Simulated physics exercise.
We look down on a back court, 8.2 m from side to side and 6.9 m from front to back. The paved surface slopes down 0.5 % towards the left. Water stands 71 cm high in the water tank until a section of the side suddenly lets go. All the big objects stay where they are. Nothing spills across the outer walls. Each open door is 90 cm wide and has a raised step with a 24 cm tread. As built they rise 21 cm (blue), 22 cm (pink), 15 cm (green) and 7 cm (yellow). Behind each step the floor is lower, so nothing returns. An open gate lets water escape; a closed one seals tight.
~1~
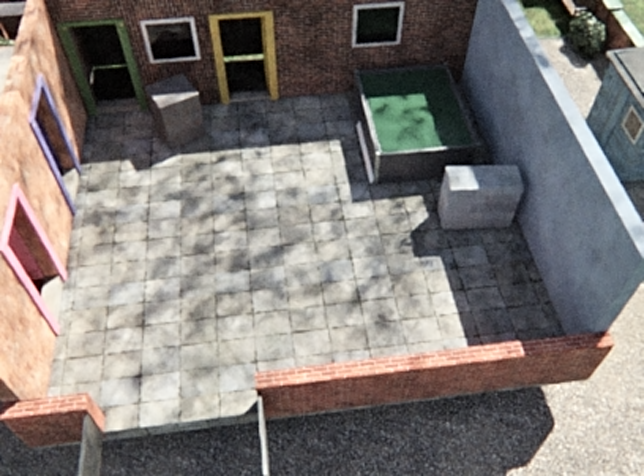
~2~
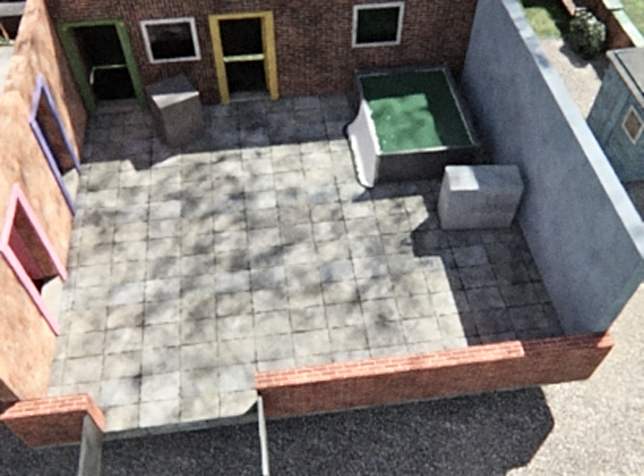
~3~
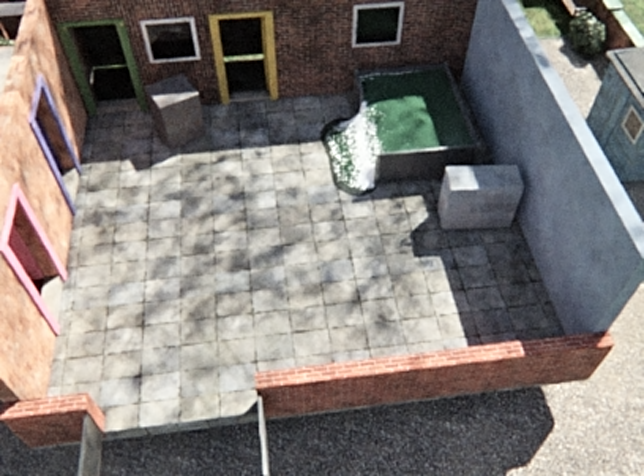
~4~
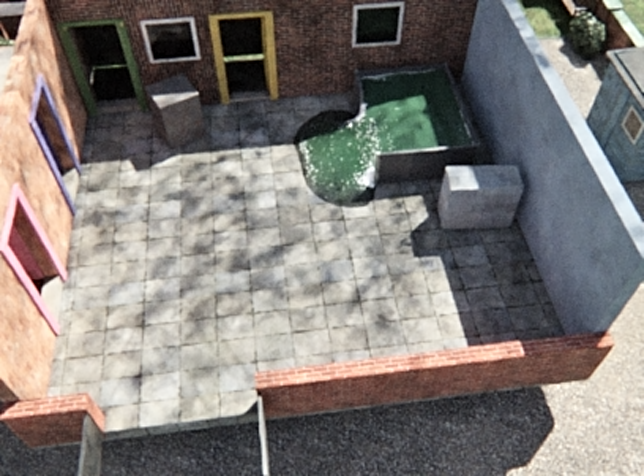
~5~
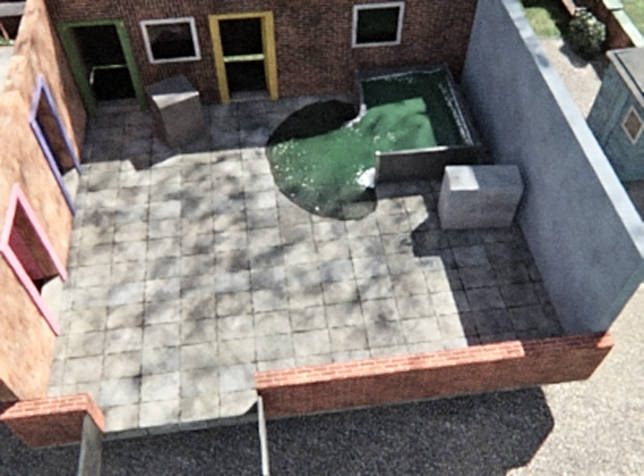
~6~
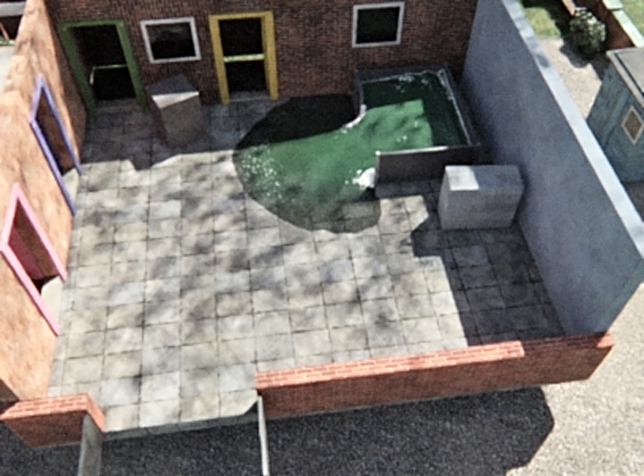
Green water pours from the left side of a dark-walled tank at the back right of a paved court, seen from above by a still camera. Brick walls with green, yellow, blue and pink doorways border the court, with a grey block near the tank and a blue-grey wall at right. The water foams white, then spreads leftward across the slabs in a widening, rounded pool.
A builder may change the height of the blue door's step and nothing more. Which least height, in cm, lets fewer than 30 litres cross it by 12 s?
About 23 cm.
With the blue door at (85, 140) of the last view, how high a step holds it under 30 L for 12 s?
About 12.5 cm.
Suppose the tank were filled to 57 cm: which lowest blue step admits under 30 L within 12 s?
About 17 cm.
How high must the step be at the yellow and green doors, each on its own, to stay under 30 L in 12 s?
Roughly 7.5 cm at yellow and 10.0 cm at green.
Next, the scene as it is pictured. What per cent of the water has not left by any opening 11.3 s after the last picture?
Roughly 74 in a hundred.
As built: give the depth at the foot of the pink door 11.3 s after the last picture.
About 8.5 cm.
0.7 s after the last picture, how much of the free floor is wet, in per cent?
About 35 per cent.
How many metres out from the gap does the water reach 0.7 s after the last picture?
Some 5.2 m out.
Then, 0.7 s after the last picture water covers 35 % of the floor, deepest (34 cm) near (364, 170); it has not reached the blue door.
Then, 2.3 s after the last picture water covers 60 % of the floor, deepest (32 cm) near (76, 198); 29 cm at the blue door, 27 litres in over its 21 cm step.
Then, 11.3 s after the last picture water covers 95 % of the floor, deepest (10 cm) near (46, 412); 7 cm at the blue door, 47 litres in over its 21 cm step.
At the blue door as built, the water peaked near 31 cm, 1.7 s after the last picture.
With a step of 19 cm, 69 litres would have come in within the 12 s; with 26 cm, 14 litres. So under 30 litres takes about 23 cm.
